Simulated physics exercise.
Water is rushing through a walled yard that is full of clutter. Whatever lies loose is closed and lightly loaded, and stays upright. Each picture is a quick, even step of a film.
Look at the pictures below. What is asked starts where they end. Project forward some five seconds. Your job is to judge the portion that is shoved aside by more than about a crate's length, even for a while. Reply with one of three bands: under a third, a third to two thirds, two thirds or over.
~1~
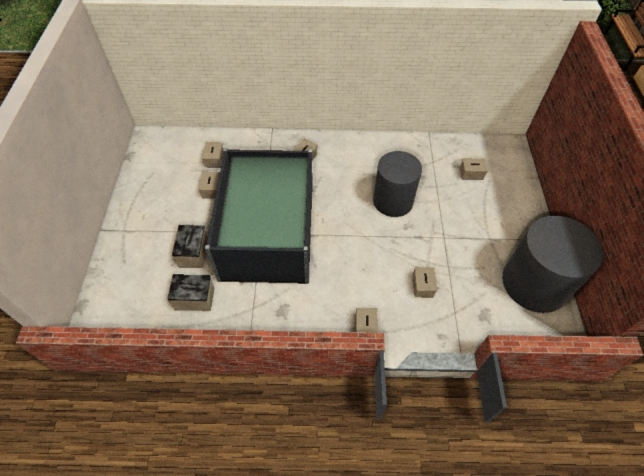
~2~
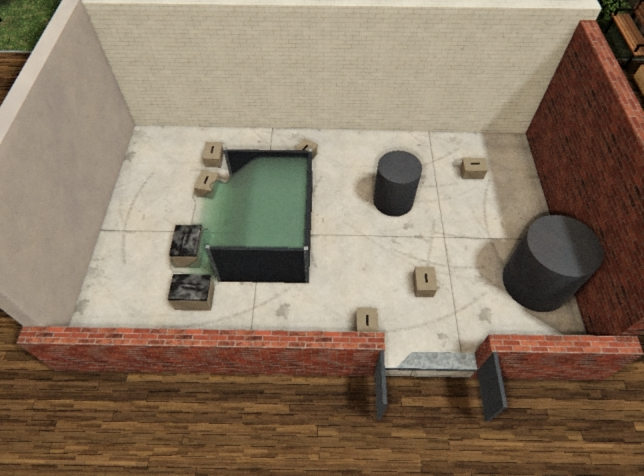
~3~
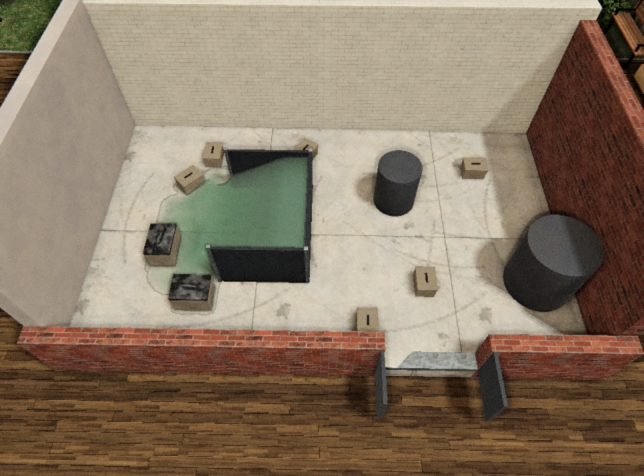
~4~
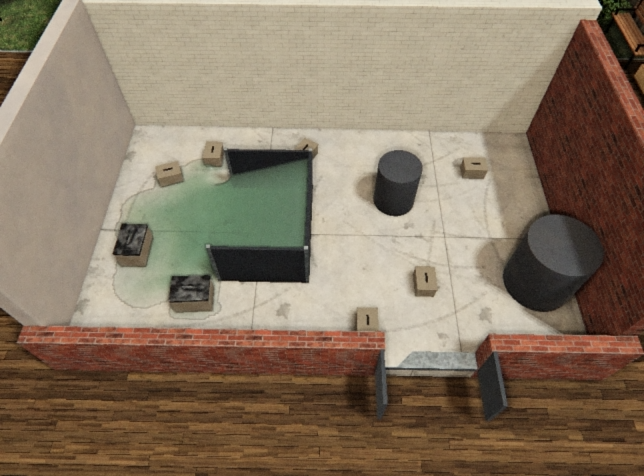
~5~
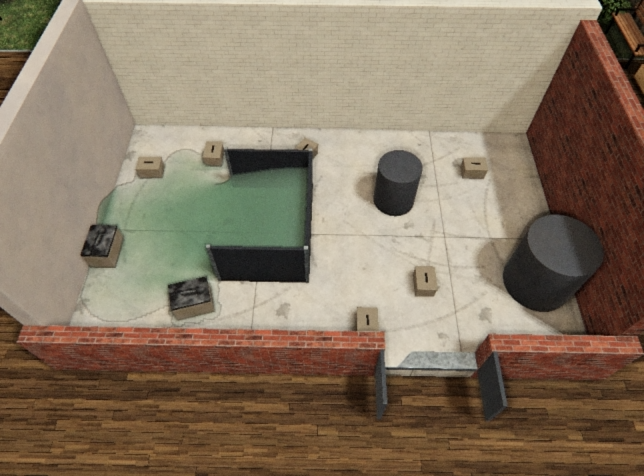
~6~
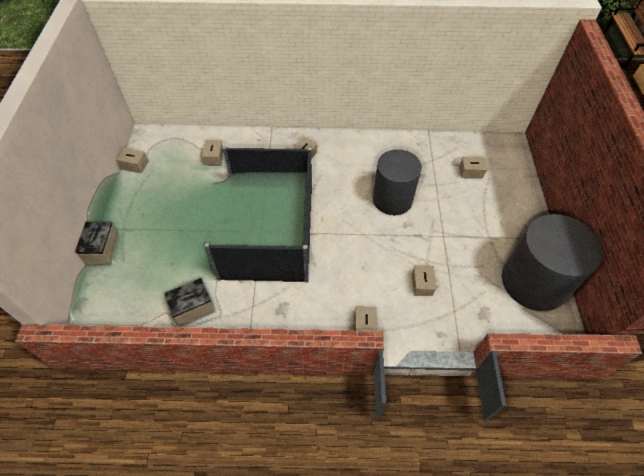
Two thirds or over.
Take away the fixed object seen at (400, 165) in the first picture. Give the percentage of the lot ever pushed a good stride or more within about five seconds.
Approx. 90 % of the lot.
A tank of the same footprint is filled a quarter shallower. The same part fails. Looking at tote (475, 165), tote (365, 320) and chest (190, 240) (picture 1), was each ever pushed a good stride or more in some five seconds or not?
In the order asked: Below that distance, over that distance and over that distance.
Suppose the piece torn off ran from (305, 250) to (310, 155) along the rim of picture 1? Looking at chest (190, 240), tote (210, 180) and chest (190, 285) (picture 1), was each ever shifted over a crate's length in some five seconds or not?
First below the mark, then below the mark, then below the mark.
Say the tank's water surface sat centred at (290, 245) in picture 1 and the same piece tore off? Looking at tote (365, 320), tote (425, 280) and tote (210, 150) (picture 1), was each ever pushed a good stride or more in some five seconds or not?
Taking them in turn: Kept near its start; kept near its start; got sent well off.
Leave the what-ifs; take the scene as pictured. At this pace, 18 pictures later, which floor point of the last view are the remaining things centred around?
Close to (374, 234).
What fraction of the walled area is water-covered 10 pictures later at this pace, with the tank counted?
Reading: About 40 %.
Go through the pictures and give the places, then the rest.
A tote at (209, 181) rests on the ground; a chest at (188, 239), on the bottom; 0 of 8 have shifted, in the first picture.
A tote at (206, 180), on the bottom, close to its start; a chest at (185, 239), on the bottom, close to its start; 1 of 8 have shifted, in the second picture.
A tote at (188, 176) rests on the ground, a stride from its start; a chest at (160, 238), on the bottom, a stride from its start; 2 of 8 have shifted, in the third picture.
A tote at (168, 170) rests on the ground, a stride from its start; a chest at (130, 238) rests on the ground, a stride from its start; 2 of 8 have shifted, in the fourth picture.
A tote at (149, 163), on the bottom, a stride from its start; a chest at (98, 239), on the bottom, a stride from its start; 3 of 8 have shifted, in the fifth picture.
A tote at (130, 156) rests on the ground, far from its start; a chest at (93, 237) floats, a stride from its start; 3 of 8 have shifted, in the sixth picture.
A moment on, 2 of 8 are well off their spots; 2 afloat.
Next, 3 of 8 are well off their spots; 2 afloat.
Later, 6 of 8 are well off their spots; 1 afloat.
In the end, 7 of 8 are well off their spots, and 7 have been at some point; 1 afloat.
